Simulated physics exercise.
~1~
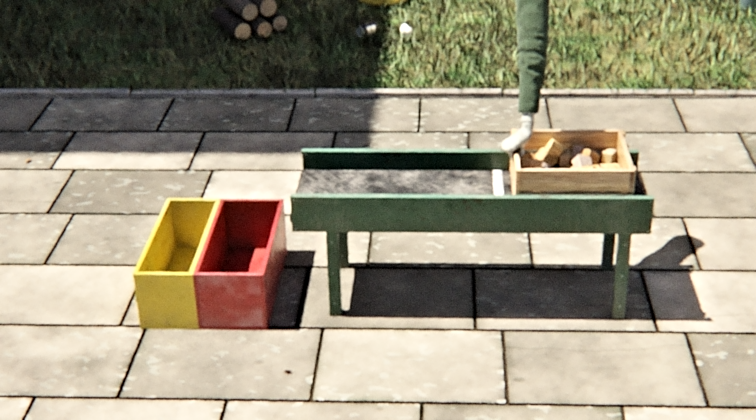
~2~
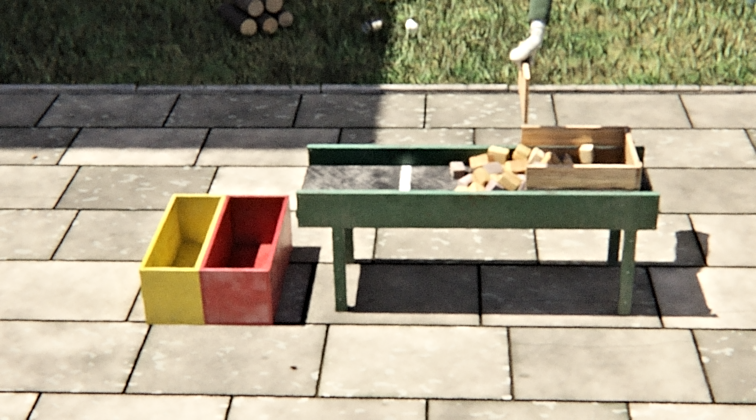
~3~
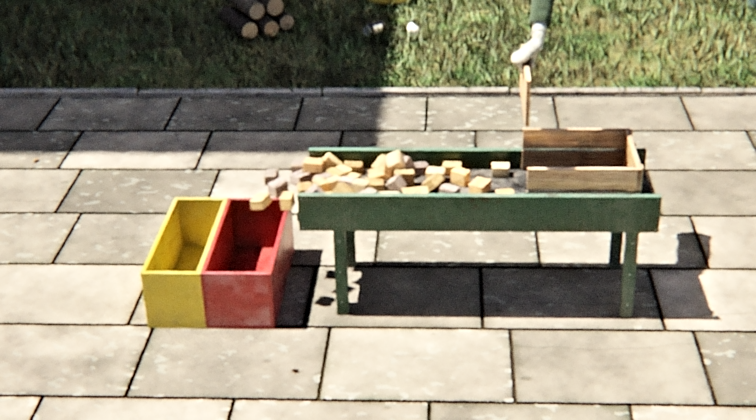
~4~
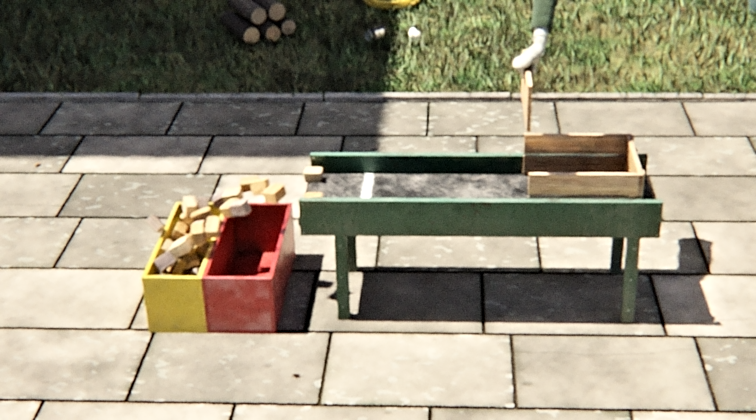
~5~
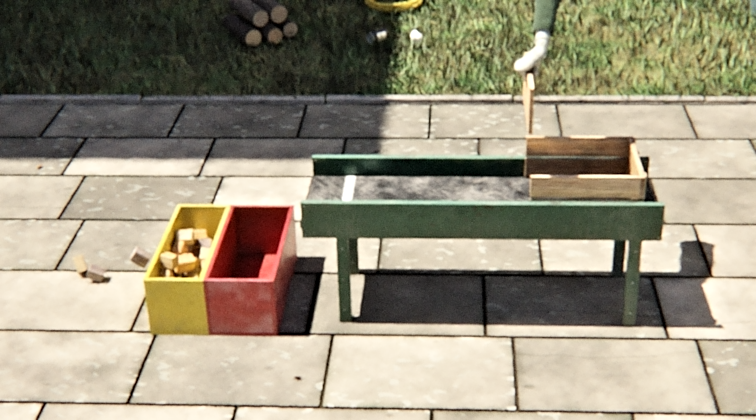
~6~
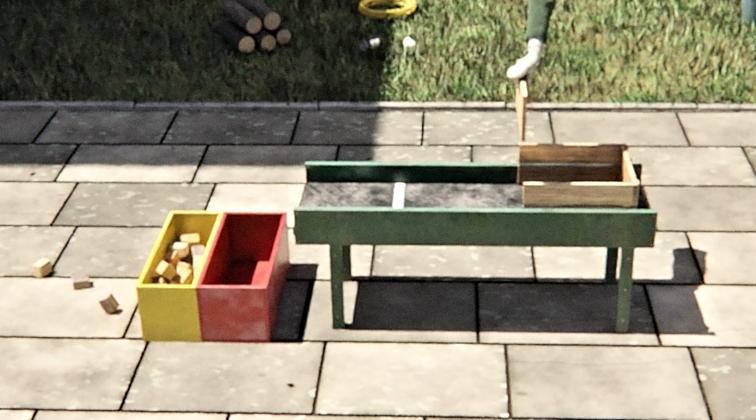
On a sunlit patio, wooden blocks ride a belt left into a yellow bin, three landing beyond.
